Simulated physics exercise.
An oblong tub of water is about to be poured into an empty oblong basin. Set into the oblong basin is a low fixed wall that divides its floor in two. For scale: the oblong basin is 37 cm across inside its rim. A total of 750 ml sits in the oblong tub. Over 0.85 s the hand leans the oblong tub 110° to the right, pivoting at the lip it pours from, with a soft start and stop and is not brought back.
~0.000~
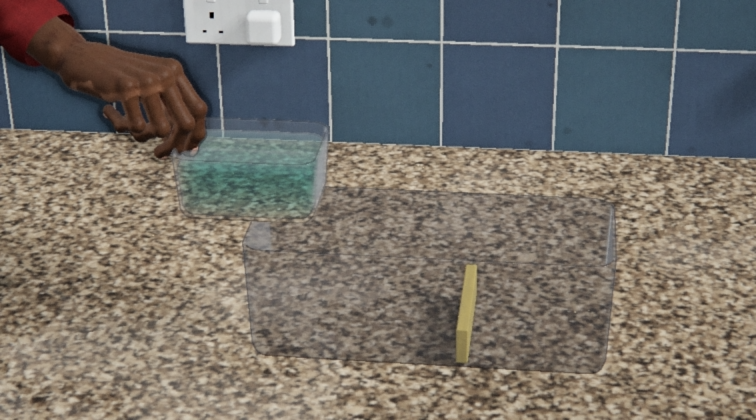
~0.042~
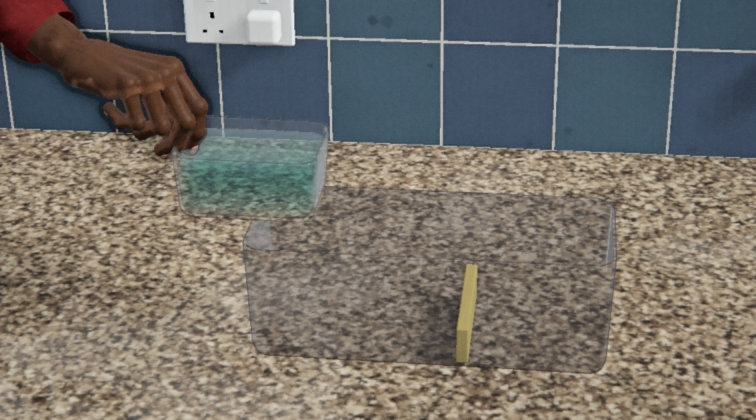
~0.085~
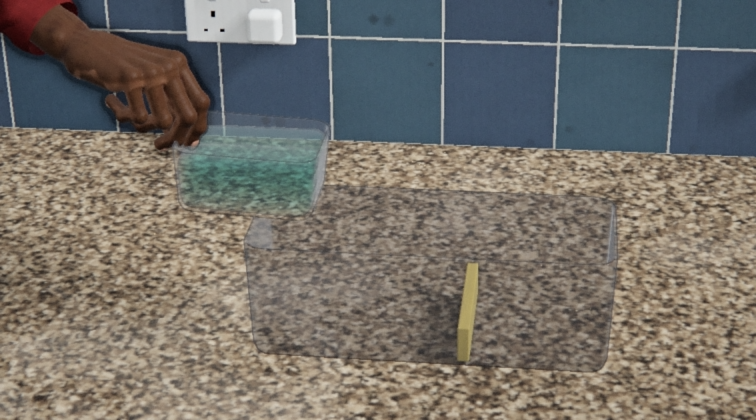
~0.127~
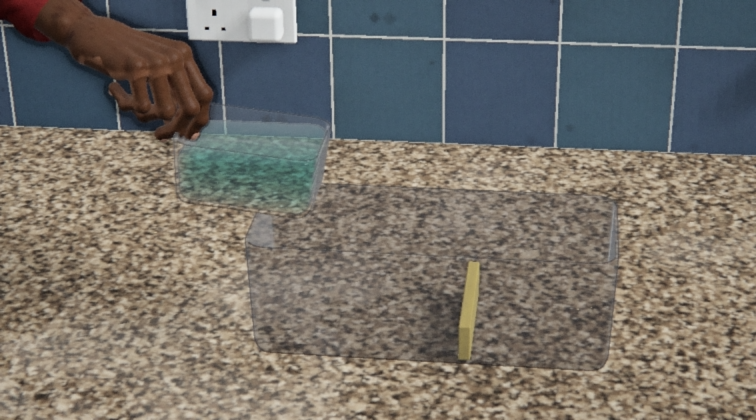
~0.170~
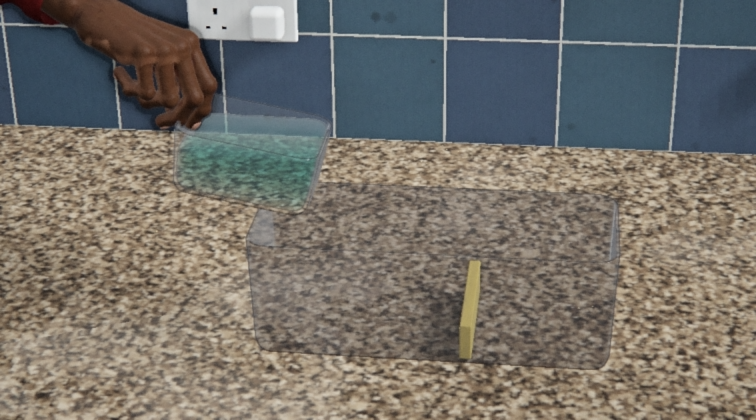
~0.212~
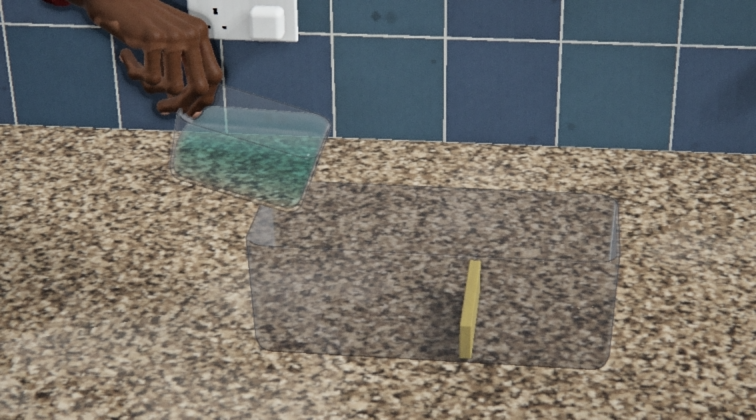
A hand at the upper left holds a clear tub of teal water, nearly still at first, beside a larger, empty clear basin with a low yellow wall inside. The hand then rises slightly and leans the tub modestly to the right, its left side lifting as the water shifts toward the right rim.
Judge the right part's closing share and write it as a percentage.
I would judge it at 20 per cent.
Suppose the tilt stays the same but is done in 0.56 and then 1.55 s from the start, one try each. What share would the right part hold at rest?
Some 20 and 10 per cent, in that order.
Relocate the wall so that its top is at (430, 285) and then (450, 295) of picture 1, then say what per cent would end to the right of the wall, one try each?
It comes to 55 per cent, and then 30 per cent.
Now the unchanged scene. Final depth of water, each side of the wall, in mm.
I'd expect close to 18 mm on the left and close to 8 mm on the right.
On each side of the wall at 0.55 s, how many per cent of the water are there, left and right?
I'd say about 18 left and about 0 right.
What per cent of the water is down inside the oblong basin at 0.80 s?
About 90 %.
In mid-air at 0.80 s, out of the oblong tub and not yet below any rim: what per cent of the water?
Something like 6 per cent of the total.
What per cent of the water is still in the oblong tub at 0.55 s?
Roughly 40 %.
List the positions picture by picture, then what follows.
In the first frame, it leans 0°; its right rim is at (322, 146); the water meets the walls at (186, 145) and (321, 151); the oblong basin's rim runs from (255, 217) to (614, 234); the wall's top is at (467, 298).
In the second frame, it leans 1°; its right rim is at (322, 145); the water meets the walls at (187, 144) and (321, 150).
In the third frame, it leans 3°; its right rim is at (323, 144); the water meets the walls at (187, 141) and (322, 146).
In the fourth frame, it leans 6°; its right rim is at (324, 143); the water meets the walls at (187, 137) and (322, 141).
In the fifth frame, it leans 11°; its right rim is at (325, 142); the water meets the walls at (188, 130) and (324, 136).
In the sixth frame, it leans 16°; its right rim is at (325, 142); the water meets the walls at (186, 122) and (327, 135); 1 per cent is over the edge.
Then, 0.55 s in, the tilt is 80° and 40 per cent is still to pour, 18 is left of the wall and 0 right of it.
Then, 0.80 s in, the tilt is 109° and 3 per cent is still to pour, 83 is left of the wall and 7 right of it.
Then, 1.07 s in, the tilt is 110° and 0 per cent is still to pour, 75 is left of the wall and 9 right of it.
Then, 1.35 s in, the tilt is 110° and 0 per cent is still to pour, 82 is left of the wall and 12 right of it.
Finally, 74 per cent lies left of the wall, 20 right of it and 6 outside.
